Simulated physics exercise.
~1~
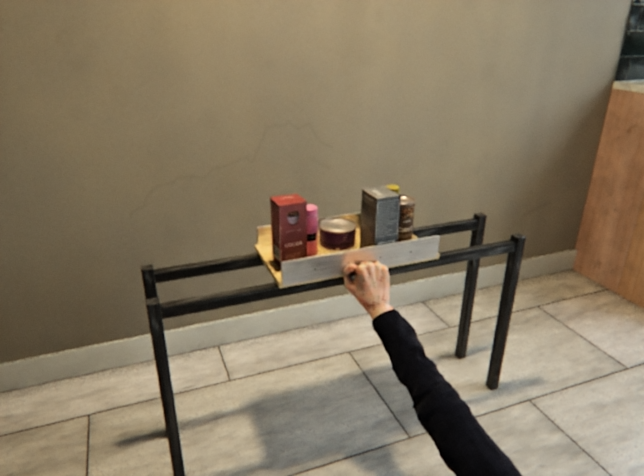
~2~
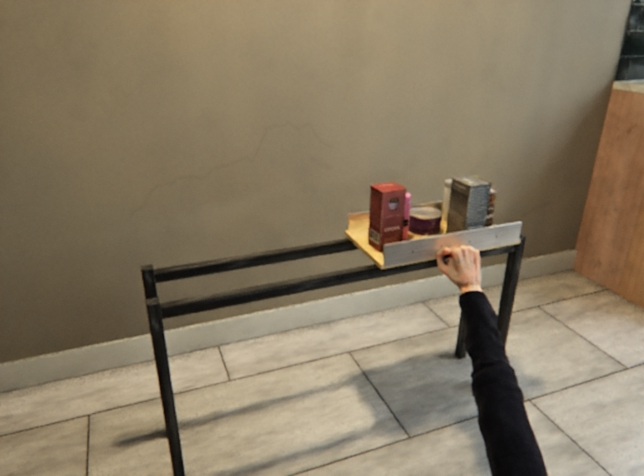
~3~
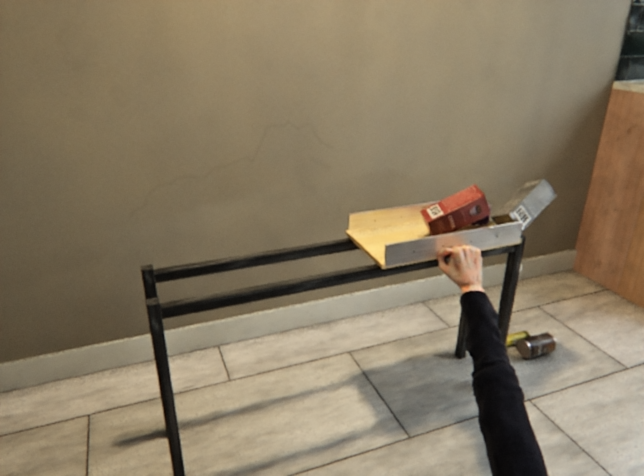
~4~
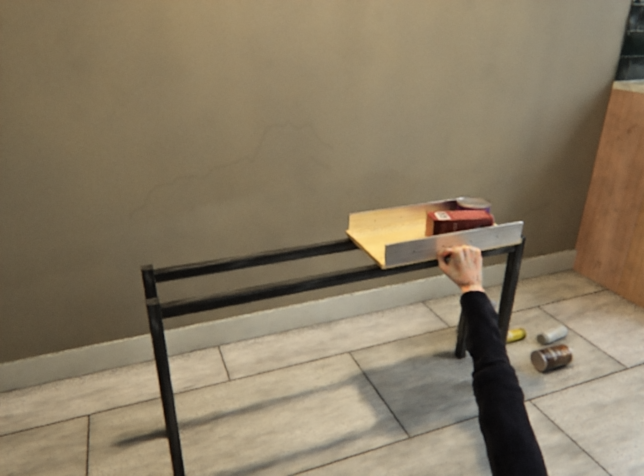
A hand sliding a loaded tray right along black rails, its cartons toppling and several containers spilling onto the tiled floor.
